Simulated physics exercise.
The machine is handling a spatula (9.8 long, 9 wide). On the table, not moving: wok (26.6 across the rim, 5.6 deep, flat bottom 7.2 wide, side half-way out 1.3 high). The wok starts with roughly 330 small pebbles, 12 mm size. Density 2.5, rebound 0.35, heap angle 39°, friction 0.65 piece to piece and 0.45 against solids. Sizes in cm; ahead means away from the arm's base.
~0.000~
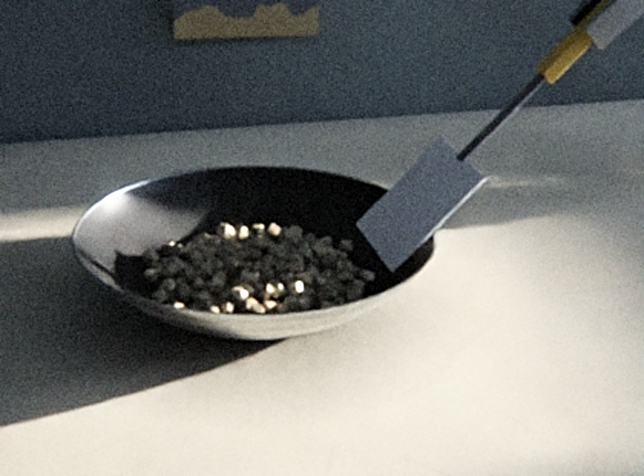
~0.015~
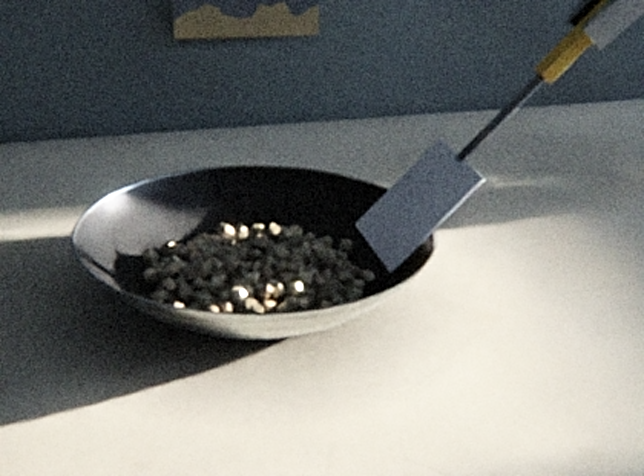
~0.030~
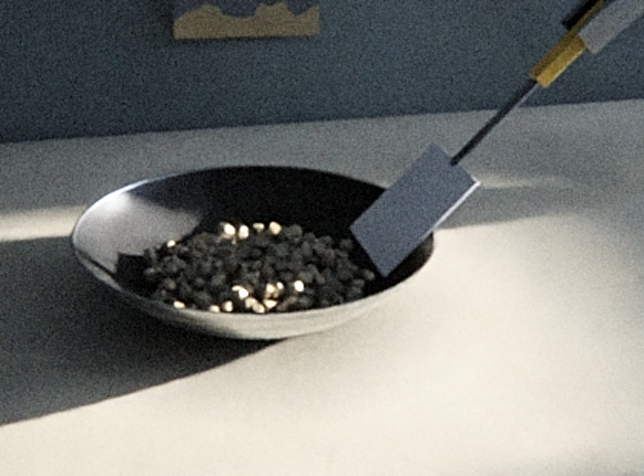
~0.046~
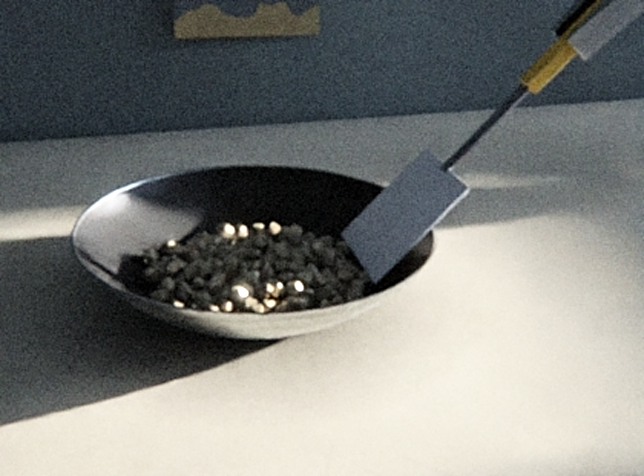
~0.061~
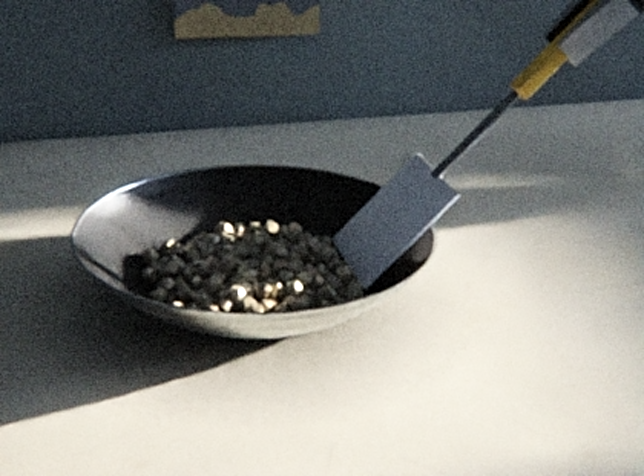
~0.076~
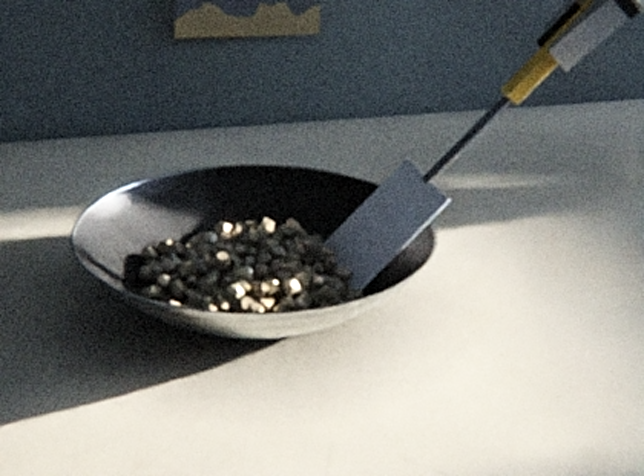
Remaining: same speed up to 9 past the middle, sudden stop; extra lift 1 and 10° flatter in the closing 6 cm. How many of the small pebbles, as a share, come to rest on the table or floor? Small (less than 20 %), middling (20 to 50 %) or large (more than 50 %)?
Share on the table or floor: Middling (20 to 50 %).
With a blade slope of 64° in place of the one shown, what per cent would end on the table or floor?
Then about 40 per cent.
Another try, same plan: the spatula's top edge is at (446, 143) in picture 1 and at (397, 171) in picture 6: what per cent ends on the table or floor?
Some 50 per cent.
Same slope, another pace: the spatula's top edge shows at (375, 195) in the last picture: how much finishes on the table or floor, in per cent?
About 65 per cent.
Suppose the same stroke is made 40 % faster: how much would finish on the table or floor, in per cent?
It would be near 45 per cent.
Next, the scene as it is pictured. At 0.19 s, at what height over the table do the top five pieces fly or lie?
About 6 cm.
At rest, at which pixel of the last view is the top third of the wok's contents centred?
Near (121, 246).
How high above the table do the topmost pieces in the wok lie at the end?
About 7.5 cm.
By 0.19 s, sloping 45°, highest piece 6 above the table; 327 in the wok.
By 0.31 s, sloping 41°, highest piece 8 above the table; 318 in the wok, 9 on the blade or in flight.
By 0.57 s, sloping 35°, highest piece 7 above the table; 218 in the wok, 108 on the table or floor, 1 on the blade or in flight.
By 1.62 s, sloping 35°, highest piece 7 above the table; 217 in the wok, 110 on the table or floor.
Final count, 217 in the wok, 110 on the table or floor. That is 34 % on the table or floor.
